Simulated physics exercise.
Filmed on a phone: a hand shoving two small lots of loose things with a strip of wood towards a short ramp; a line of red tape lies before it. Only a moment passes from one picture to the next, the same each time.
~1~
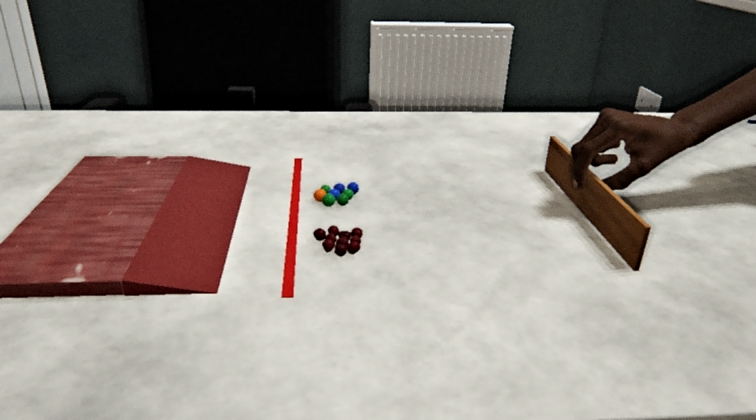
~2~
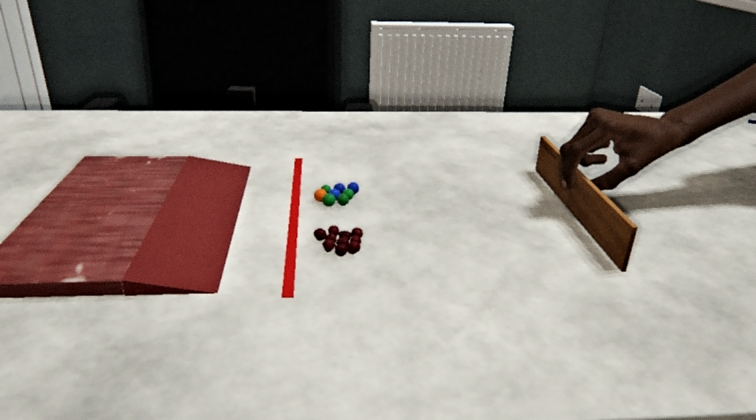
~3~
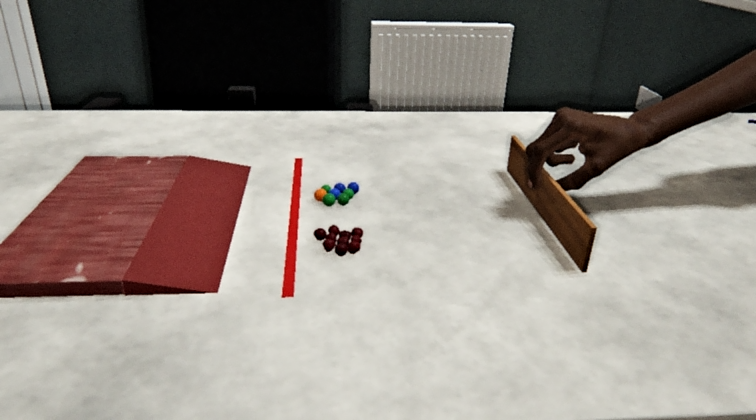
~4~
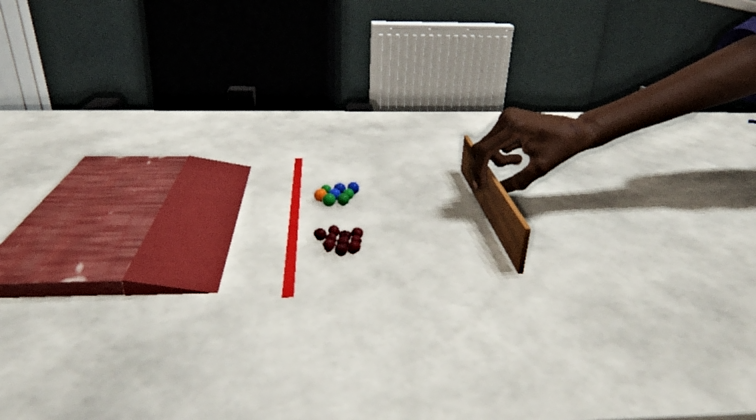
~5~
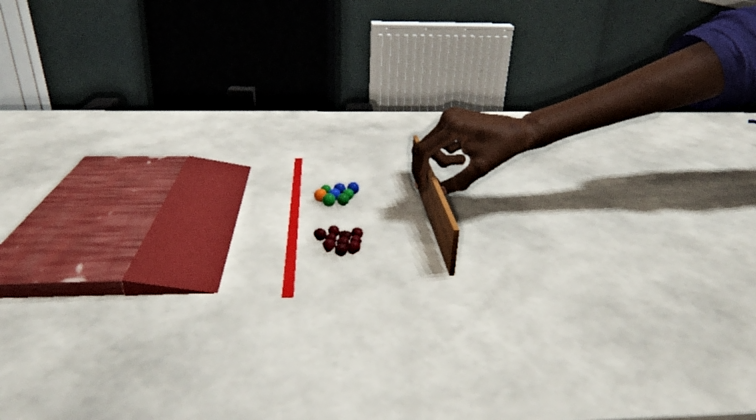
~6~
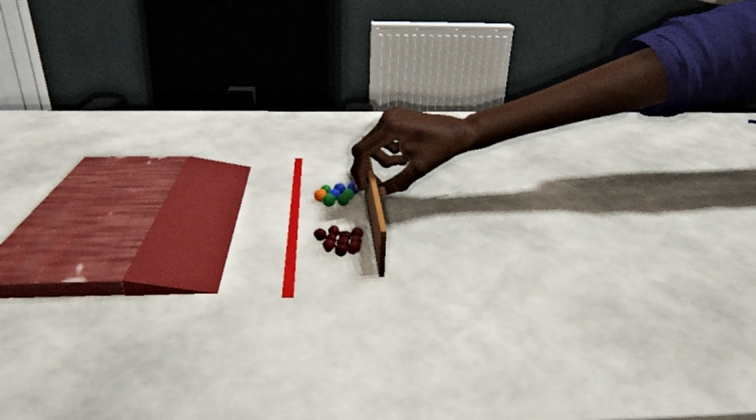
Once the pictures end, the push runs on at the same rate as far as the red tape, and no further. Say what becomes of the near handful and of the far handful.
Here the near handful sends pieces over the top, and the far handful sends pieces over the top.
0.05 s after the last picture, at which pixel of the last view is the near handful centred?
Roughly at (299, 244).
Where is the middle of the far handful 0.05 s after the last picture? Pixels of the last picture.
Roughly at (292, 193).
Then, 0.05 s after the last picture, strip of wood still moving, near (318, 175); near handful all short of the ramp; far handful all short of the ramp.
Then, 0.13 s after the last picture, strip of wood stopped at the red tape; near handful about two thirds on the ramp, about a third short of the ramp; far handful a small part past the top, most on the ramp.
Then, 0.41 s after the last picture, strip of wood stopped at the red tape; near handful all past the top; far handful all past the top.
By the end, strip of wood stopped at the red tape; near handful all past the top; far handful all past the top.
